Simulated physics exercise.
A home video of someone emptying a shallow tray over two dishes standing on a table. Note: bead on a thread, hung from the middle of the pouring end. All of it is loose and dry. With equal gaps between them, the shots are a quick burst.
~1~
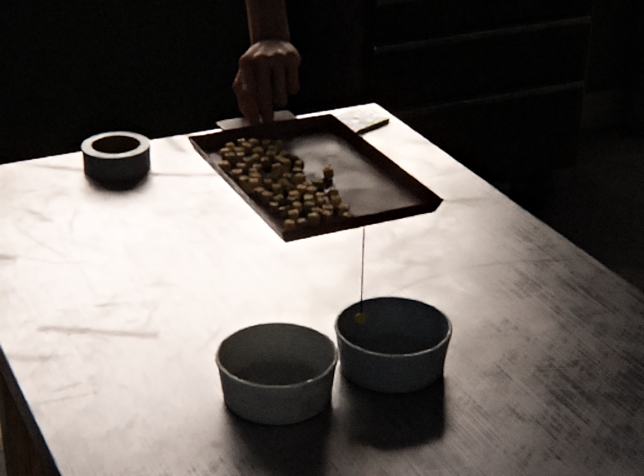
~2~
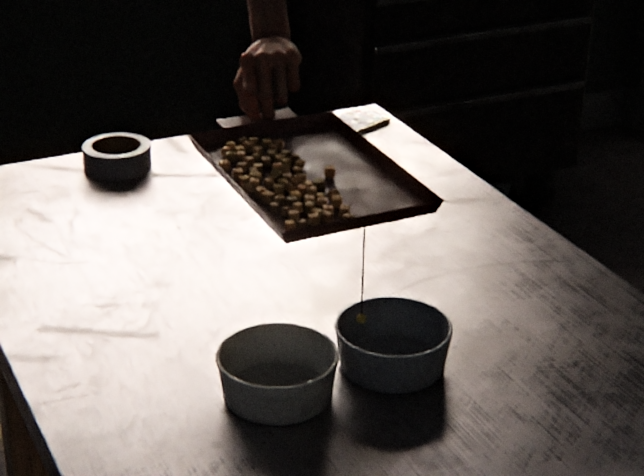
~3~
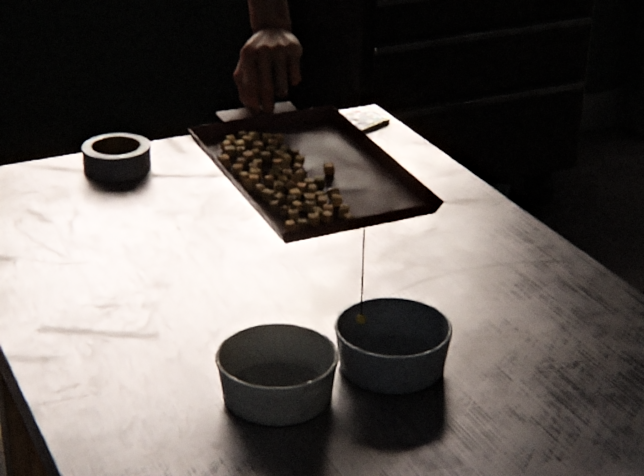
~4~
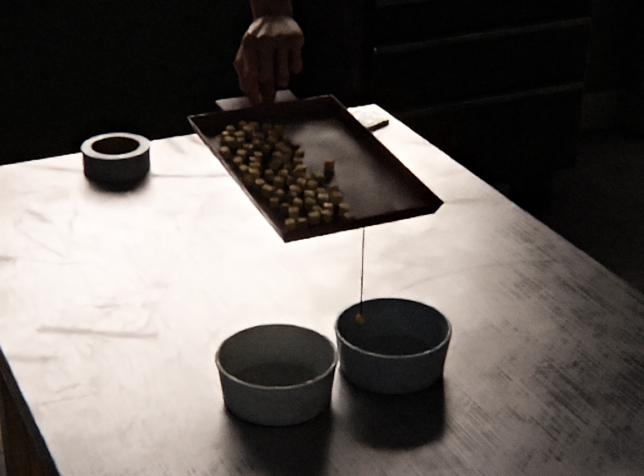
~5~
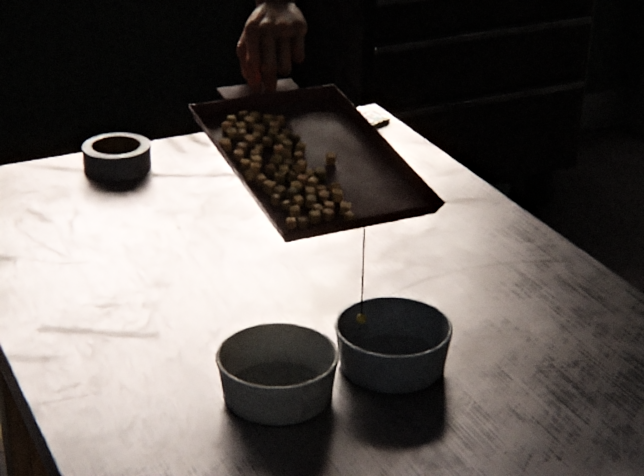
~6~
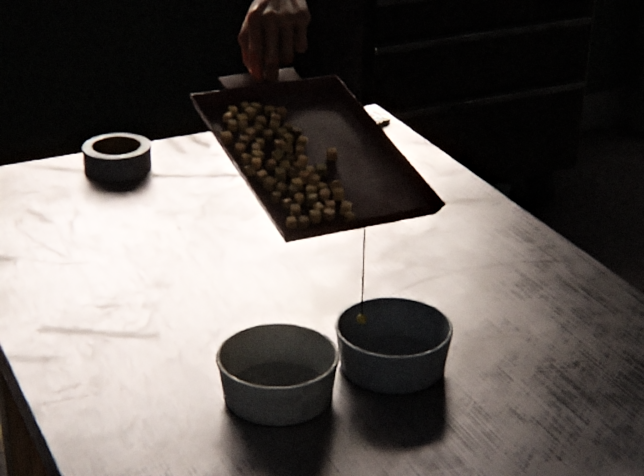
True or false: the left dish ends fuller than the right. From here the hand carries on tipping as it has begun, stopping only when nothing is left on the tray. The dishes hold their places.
False.
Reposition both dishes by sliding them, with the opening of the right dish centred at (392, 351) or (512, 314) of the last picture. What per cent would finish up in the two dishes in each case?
Near 80 and 70 percent respectively.
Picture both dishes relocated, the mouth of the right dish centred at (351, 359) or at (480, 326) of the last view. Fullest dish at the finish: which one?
Try 1 - the dish at right; try 2 - the dish at left.
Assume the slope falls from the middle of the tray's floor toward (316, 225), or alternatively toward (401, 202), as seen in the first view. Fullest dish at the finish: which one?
For the first heading it's the dish at left, and for the second it's the dish at right.
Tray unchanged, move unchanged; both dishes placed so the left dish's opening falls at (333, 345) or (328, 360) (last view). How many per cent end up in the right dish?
It would be roughly 20 per cent, followed by roughly 40 per cent.
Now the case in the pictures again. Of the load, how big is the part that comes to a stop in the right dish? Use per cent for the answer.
About 50 %.
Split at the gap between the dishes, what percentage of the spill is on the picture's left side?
Close to 10 in a hundred.
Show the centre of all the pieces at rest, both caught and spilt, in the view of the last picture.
About (381, 379).
Just after the last frame, tray tipped steeply; every one on the tray.
A moment on, tray tipped right over; roughly a third on the tray; about a tenth in the right dish; about a tenth outside both; roughly half in the air.
Further on, tray tipped past a quarter turn; about a tenth in the left dish; roughly half in the right dish; roughly half outside both.
When it is over, tray tipped past a quarter turn; about a tenth in the left dish; roughly half in the right dish; roughly half outside both.
